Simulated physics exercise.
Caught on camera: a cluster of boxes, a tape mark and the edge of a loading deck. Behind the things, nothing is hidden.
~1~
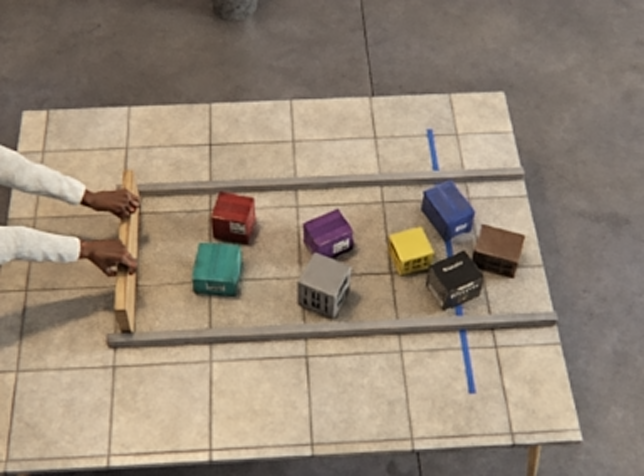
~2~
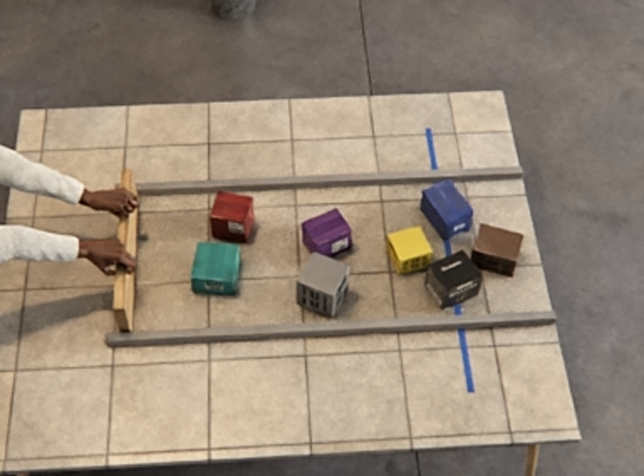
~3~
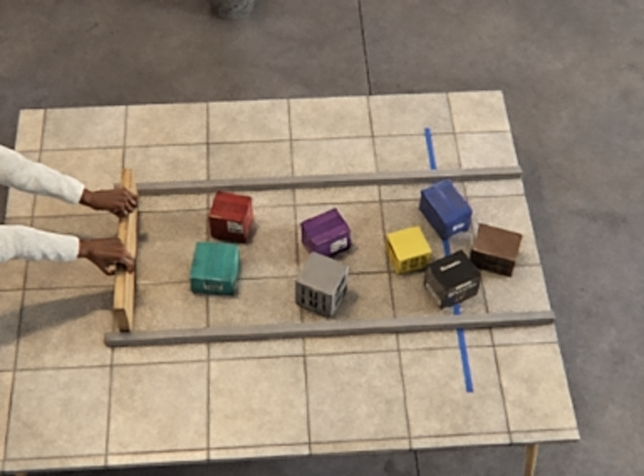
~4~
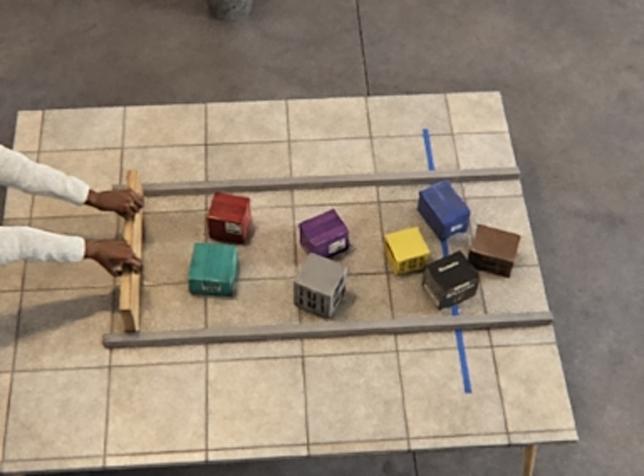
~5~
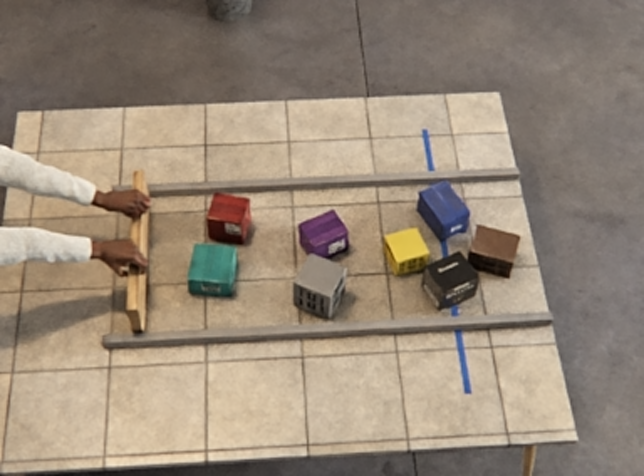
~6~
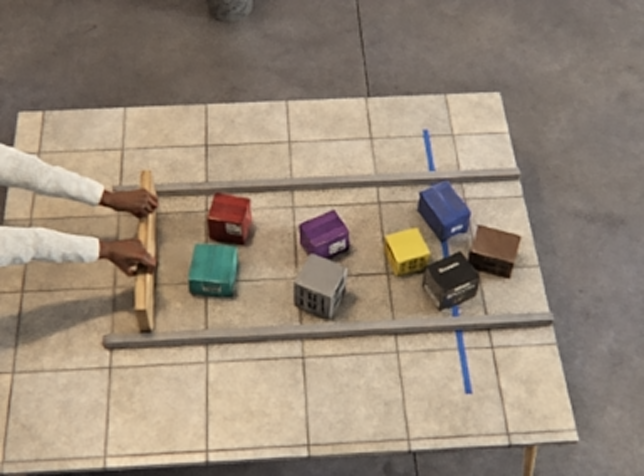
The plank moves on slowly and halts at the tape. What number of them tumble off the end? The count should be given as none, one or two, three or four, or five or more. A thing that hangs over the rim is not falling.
Only a pair or a lone one falls.
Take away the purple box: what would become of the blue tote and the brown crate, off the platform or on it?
The blue tote is still up and the brown crate goes down.
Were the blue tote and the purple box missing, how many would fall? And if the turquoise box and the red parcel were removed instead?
It would be 1 and 1.
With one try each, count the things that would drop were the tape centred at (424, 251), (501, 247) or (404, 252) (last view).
It would be 0, 5 and 0.
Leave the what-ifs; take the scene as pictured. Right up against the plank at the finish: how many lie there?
3 of them.
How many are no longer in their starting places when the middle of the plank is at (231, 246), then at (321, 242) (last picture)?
At first I count 2, and then 4.
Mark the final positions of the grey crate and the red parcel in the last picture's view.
Roughly at (476, 293) and at (458, 198), in that order.
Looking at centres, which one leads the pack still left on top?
Foremost: The blue tote.
Soon after, none off yet; brown crate at rest near (494, 252); blue tote at rest near (444, 212); black box at rest near (451, 282).
After that, none off yet; brown crate displaced a little near (500, 251); blue tote displaced a little near (464, 205); black box displaced a little near (463, 292).
In the end, the number that fall off is one or two; gone, brown crate.
